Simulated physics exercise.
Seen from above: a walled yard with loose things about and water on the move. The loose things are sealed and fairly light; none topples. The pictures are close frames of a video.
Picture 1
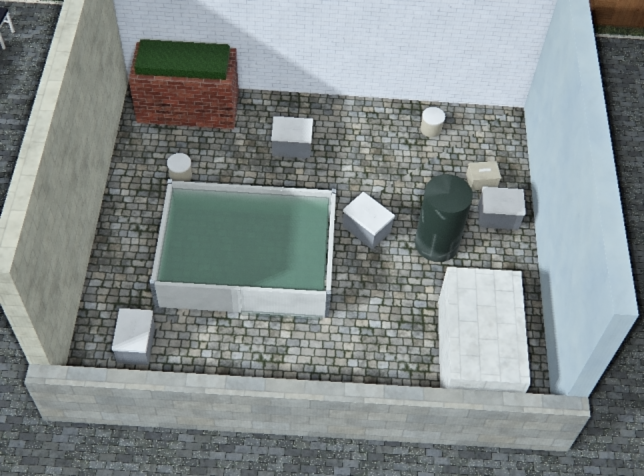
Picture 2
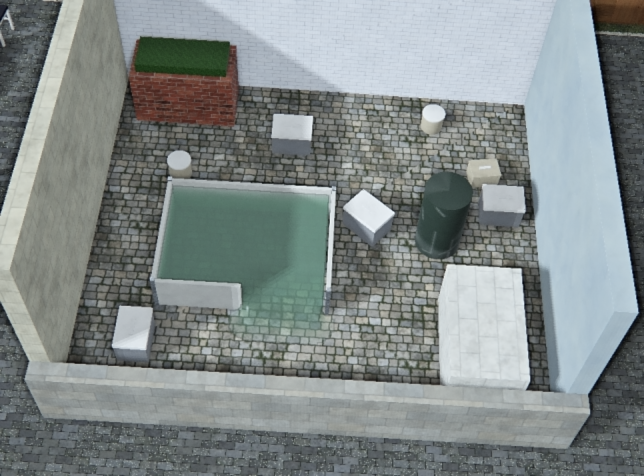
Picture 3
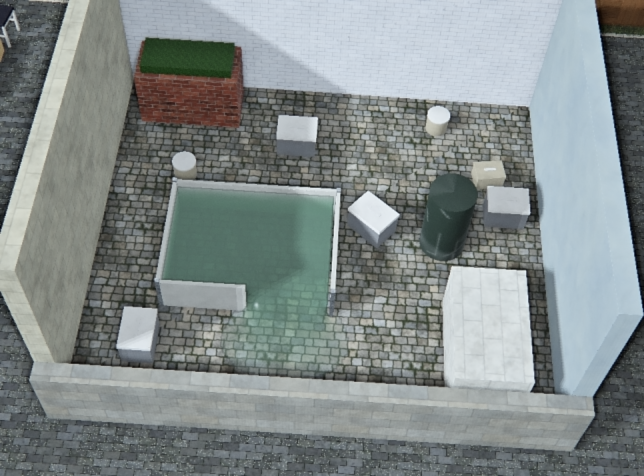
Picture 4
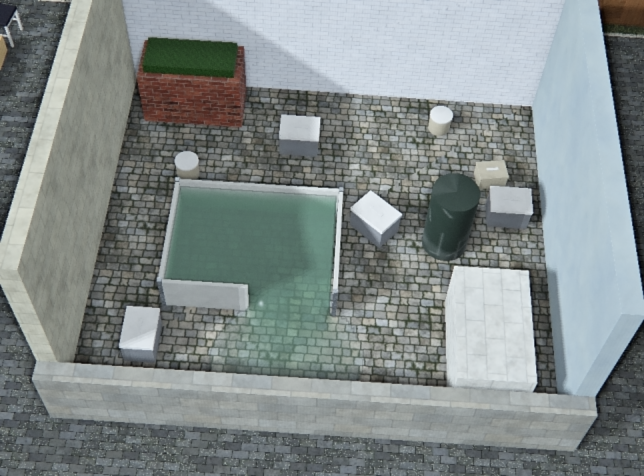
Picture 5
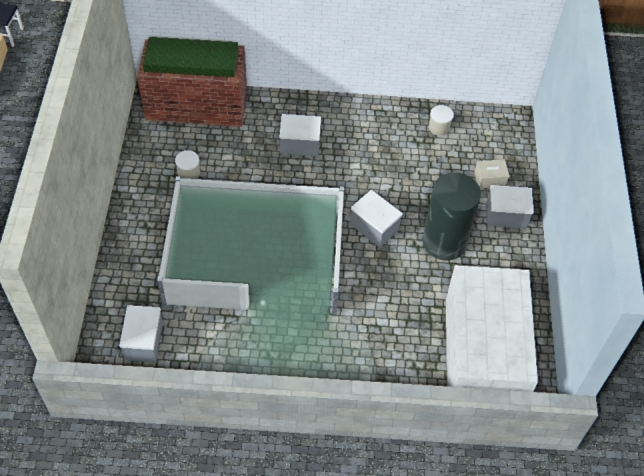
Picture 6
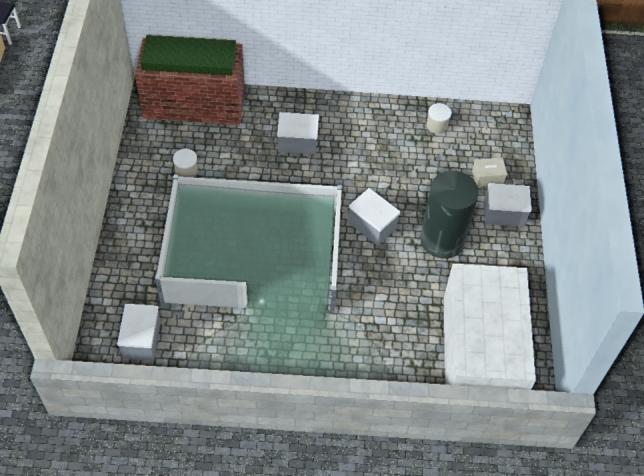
A walled tank of green water loses part of its front side and water spreads out.
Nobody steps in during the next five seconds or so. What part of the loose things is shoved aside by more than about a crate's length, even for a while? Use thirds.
Share: Less than a third.
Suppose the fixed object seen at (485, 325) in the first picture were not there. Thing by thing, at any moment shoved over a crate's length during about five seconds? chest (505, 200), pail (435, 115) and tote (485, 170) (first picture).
As listed: Swept aside, no, shifted that much.
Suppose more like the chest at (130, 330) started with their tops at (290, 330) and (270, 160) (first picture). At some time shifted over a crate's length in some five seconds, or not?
In turn: Shifted that much, never so far.
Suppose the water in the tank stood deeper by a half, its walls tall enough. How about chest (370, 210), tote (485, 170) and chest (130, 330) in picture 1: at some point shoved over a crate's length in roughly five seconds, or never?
One after the other: That far or more, not that far, moved that far.
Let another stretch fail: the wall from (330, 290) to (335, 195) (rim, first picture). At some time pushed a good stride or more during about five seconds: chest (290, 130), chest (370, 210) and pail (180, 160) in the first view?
In turn: Never so far, moved that far, not that far.
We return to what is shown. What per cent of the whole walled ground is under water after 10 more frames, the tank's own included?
Roughly 35 per cent.
A moment on, 0 of 7 are well off their spots; 0 afloat.
Next, 0 of 7 are well off their spots; 0 afloat.
Later, 1 of 7 are well off their spots; 0 afloat.
In the end, 2 of 7 are well off their spots, and 2 have been at some point; 0 afloat.
